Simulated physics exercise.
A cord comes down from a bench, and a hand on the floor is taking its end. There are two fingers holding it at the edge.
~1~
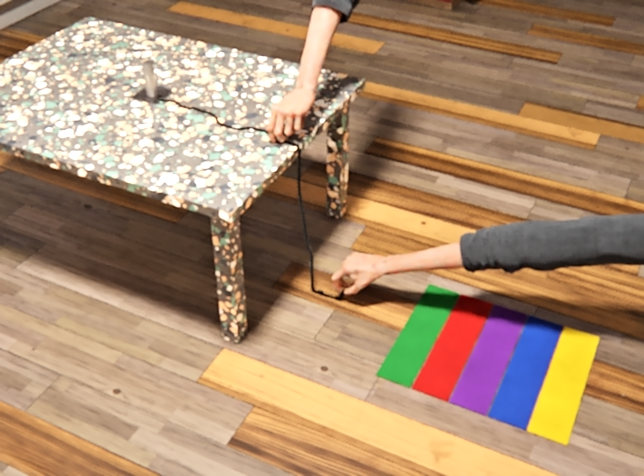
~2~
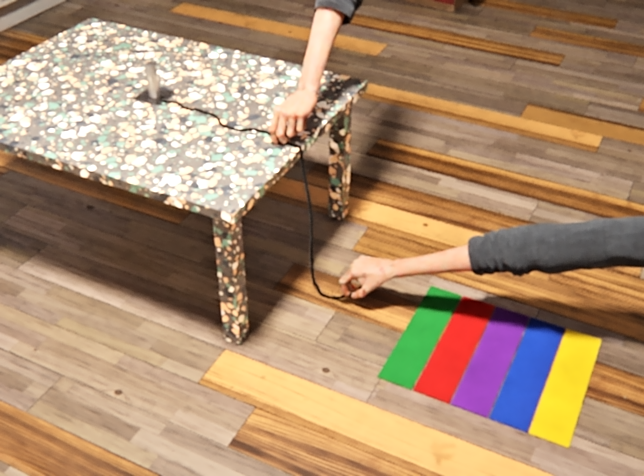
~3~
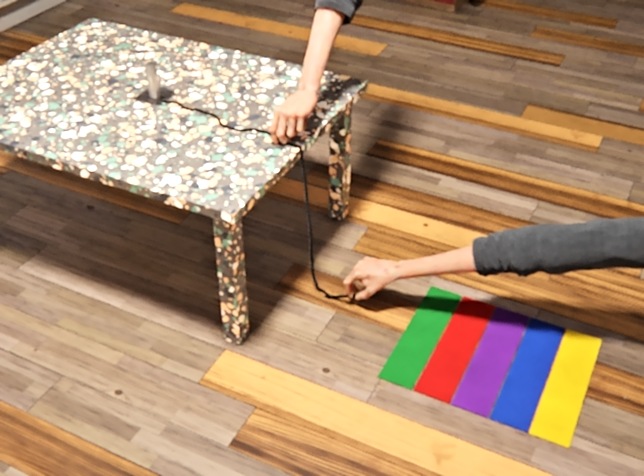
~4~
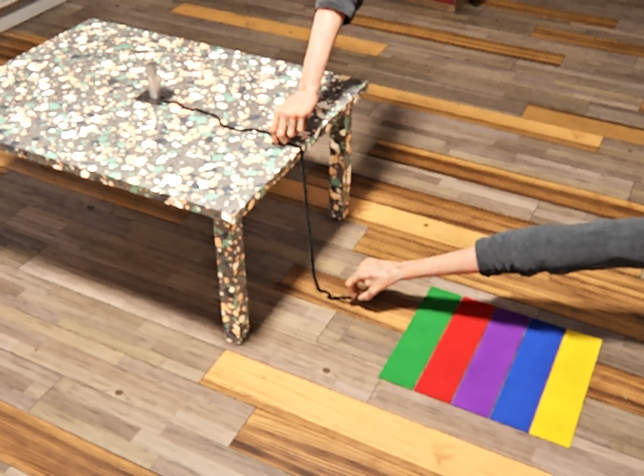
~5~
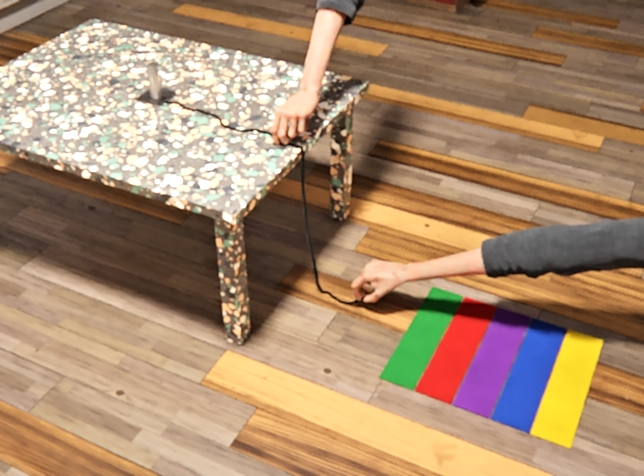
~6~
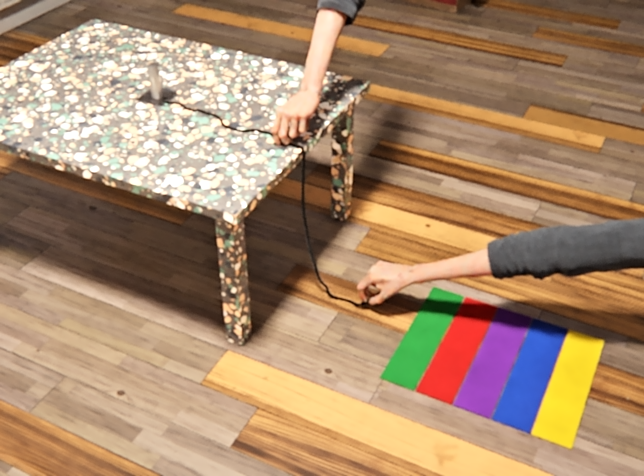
A hand in a grey sleeve draws the lower end of a dark cord slowly rightward across a wood-plank floor, seen from above at an angle. The cord crosses a speckled table at left, where another hand presses it at the edge, and green, red, purple, blue and yellow stripes lie at right. The hanging cord bends slightly, while the upper hand and camera stay nearly still.
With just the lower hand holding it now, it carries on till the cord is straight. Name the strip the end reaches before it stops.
Red.
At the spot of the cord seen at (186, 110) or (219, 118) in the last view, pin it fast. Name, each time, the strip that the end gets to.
It would be red, then red.
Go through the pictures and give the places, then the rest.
In the first picture, end (343, 291); green (403, 363); red (439, 376); purple (476, 389); blue (514, 403); yellow (554, 417).
In the second picture, end (351, 294); cord through (181, 105) (222, 124) (276, 138) (306, 181) (312, 239) (317, 285).
In the third picture, end (355, 296).
In the fourth picture, end (357, 296); cord through (182, 105) (222, 125) (276, 139) (304, 181) (310, 239) (318, 288).
In the fifth picture, end (363, 298).
In the sixth picture, end (368, 300); cord through (184, 106) (224, 125) (278, 139) (303, 181) (308, 238) (327, 287).
Early on, end near (397, 310); short of the strips.
Midway, end near (441, 325); over green.
At the end of the slack, end near (467, 333); over red. It halts on the red strip.
